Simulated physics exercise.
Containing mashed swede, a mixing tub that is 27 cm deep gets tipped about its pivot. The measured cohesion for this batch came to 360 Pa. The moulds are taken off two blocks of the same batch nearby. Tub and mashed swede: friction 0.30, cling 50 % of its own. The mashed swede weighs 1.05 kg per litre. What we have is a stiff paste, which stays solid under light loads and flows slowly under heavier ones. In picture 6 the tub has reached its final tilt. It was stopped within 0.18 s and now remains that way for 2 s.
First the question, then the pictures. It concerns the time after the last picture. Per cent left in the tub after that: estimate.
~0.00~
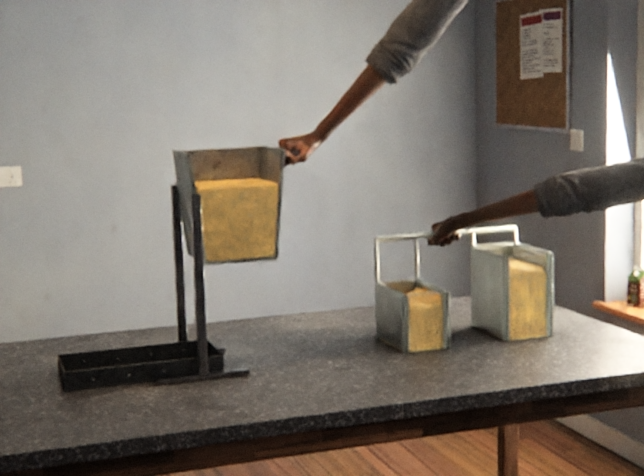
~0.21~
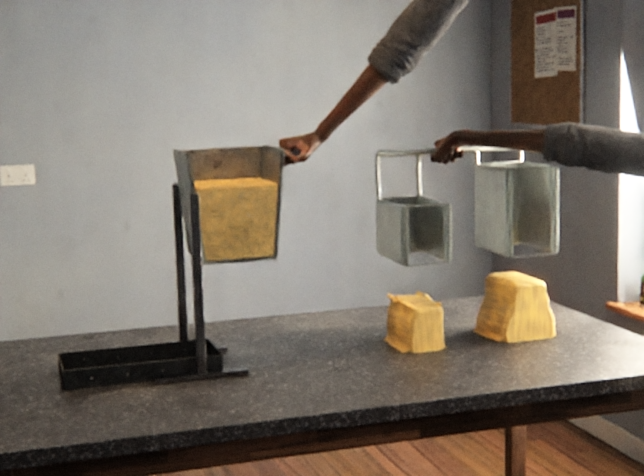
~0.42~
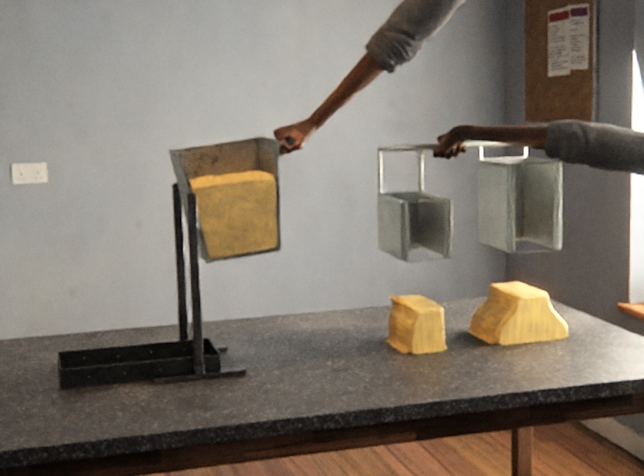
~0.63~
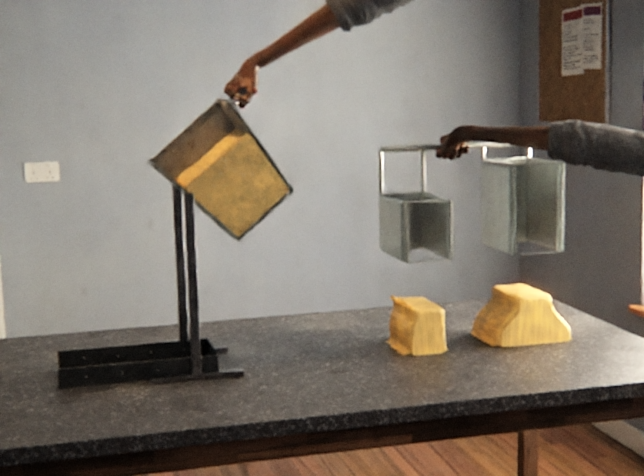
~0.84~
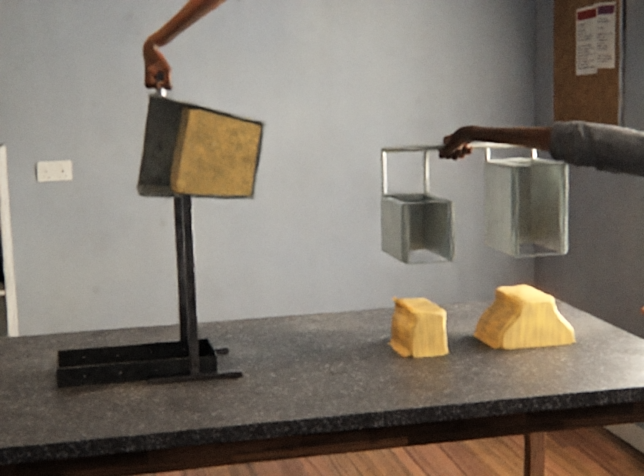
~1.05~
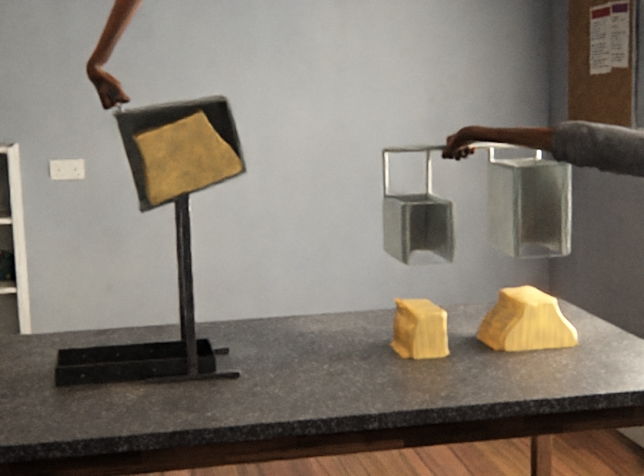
Roughly 0 percent.
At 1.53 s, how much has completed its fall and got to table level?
Down at that time: Approx. 50 %.
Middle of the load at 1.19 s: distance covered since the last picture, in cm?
It has moved around 8 centimetres.
After 1.19 s, the tub is at 103 degrees and holds 76 %.
After 1.36 s, the tub is at 103 degrees and holds 39 %.
After 1.53 s, the tub is at 103 degrees and holds 17 %.
After 1.70 s, the tub is at 103 degrees and holds 0 %.
After 3.05 s, at the end, the tub is at 103 degrees and holds 0 %.
